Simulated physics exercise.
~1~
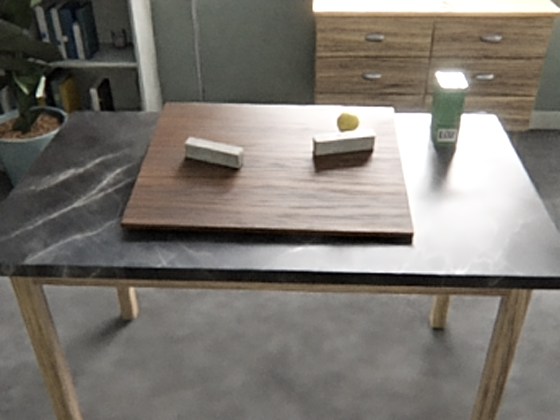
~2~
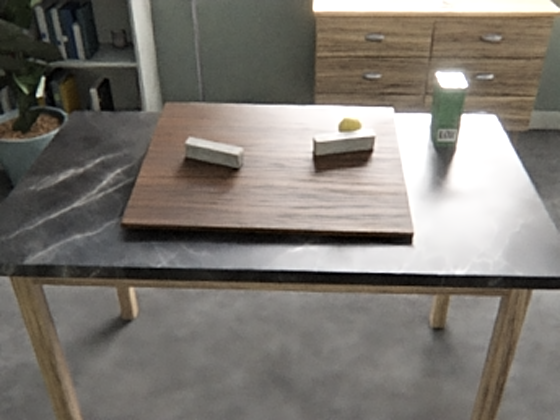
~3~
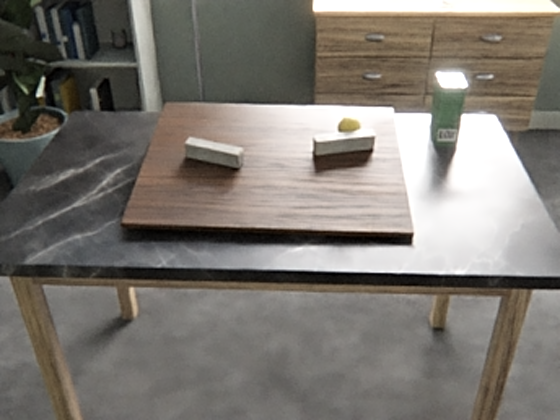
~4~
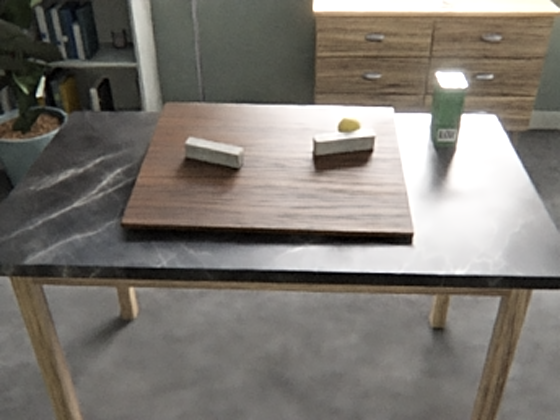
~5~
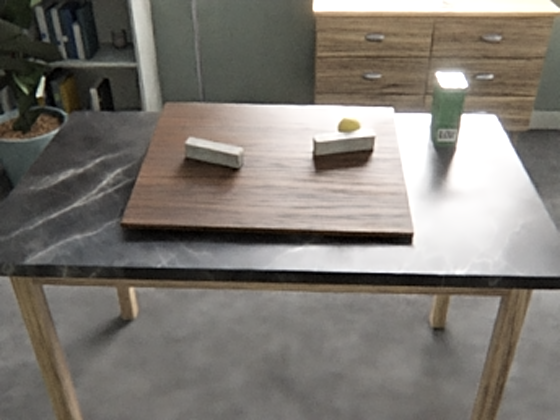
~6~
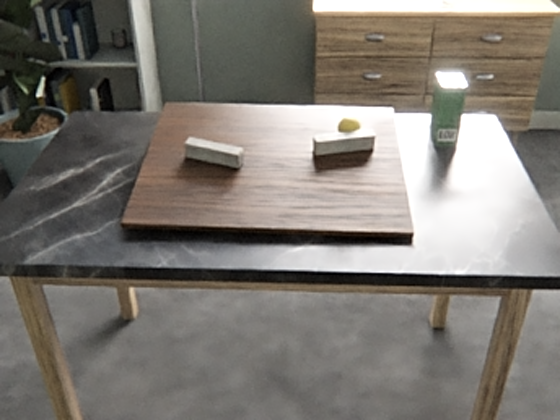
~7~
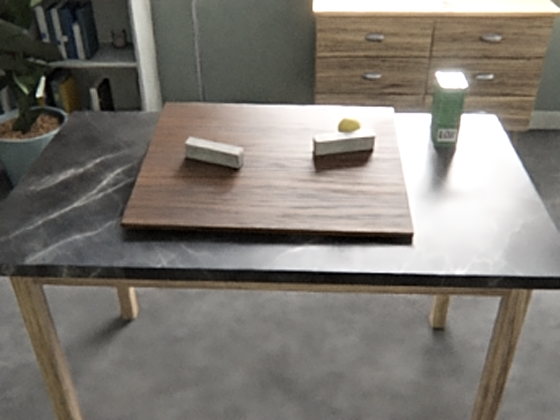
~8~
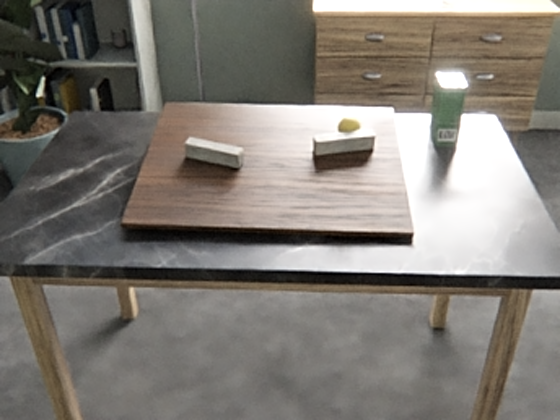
In a room with a bookshelf, a potted plant and a wooden chest of drawers, a dark marble-patterned table holds a wide brown board propped at a tilt. Two pale blocks sit on the board, with a yellow lemon just behind the right one, while a green carton stands on the table to the right. At the start, the lemon shifts a very short way down toward the block and sinks partly out of view behind it. There it stops, and nothing else moves. At the end, the lemon still rests behind the right block, with the board and carton unmoved.
